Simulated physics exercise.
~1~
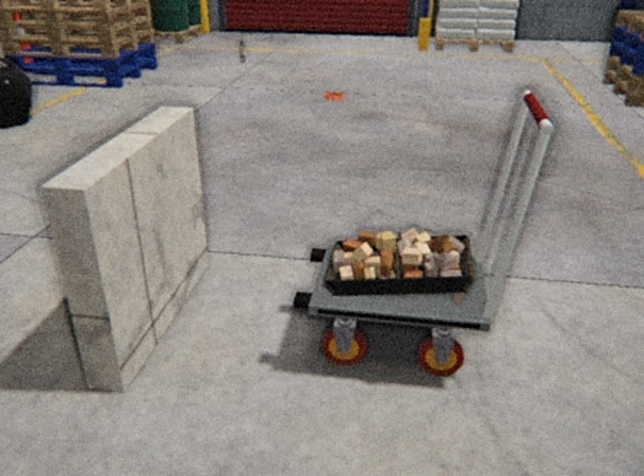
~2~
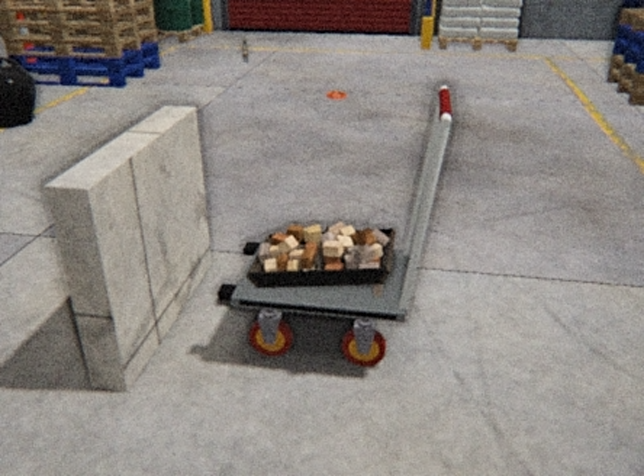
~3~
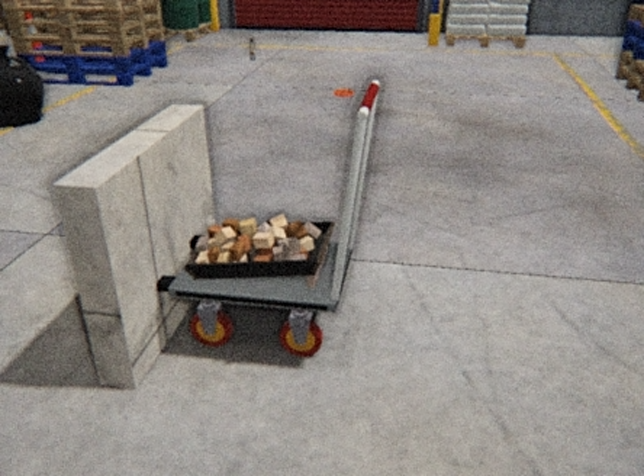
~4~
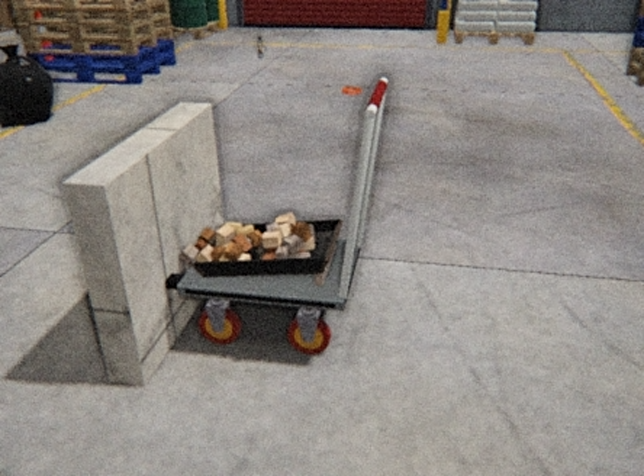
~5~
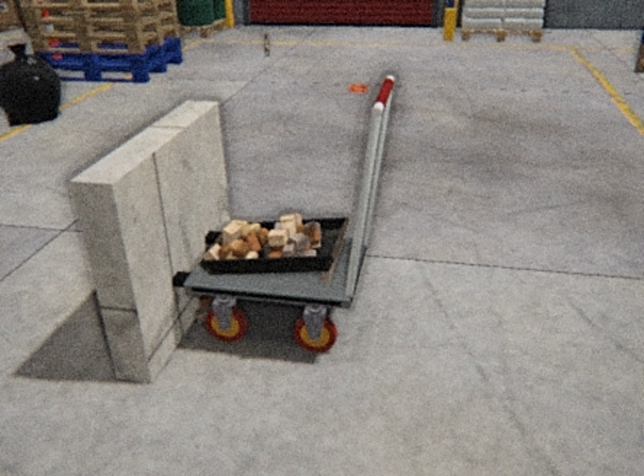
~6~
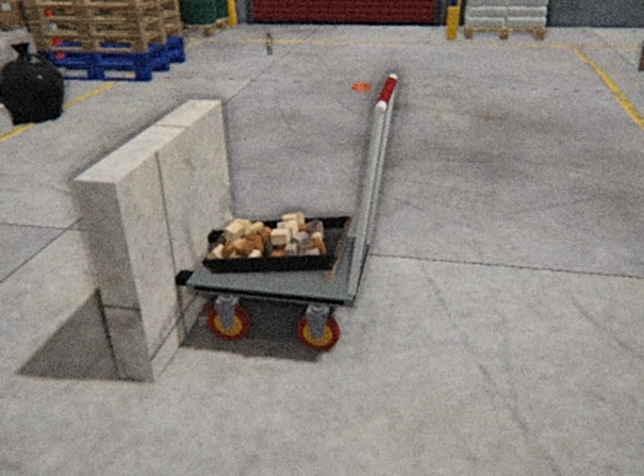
A rolling trolley carrying a black tub of loose wooden blocks moved left across the warehouse floor until it stopped at a pale wall. The blocks slid forward and a few went over the tub's left end, while most settled inside.
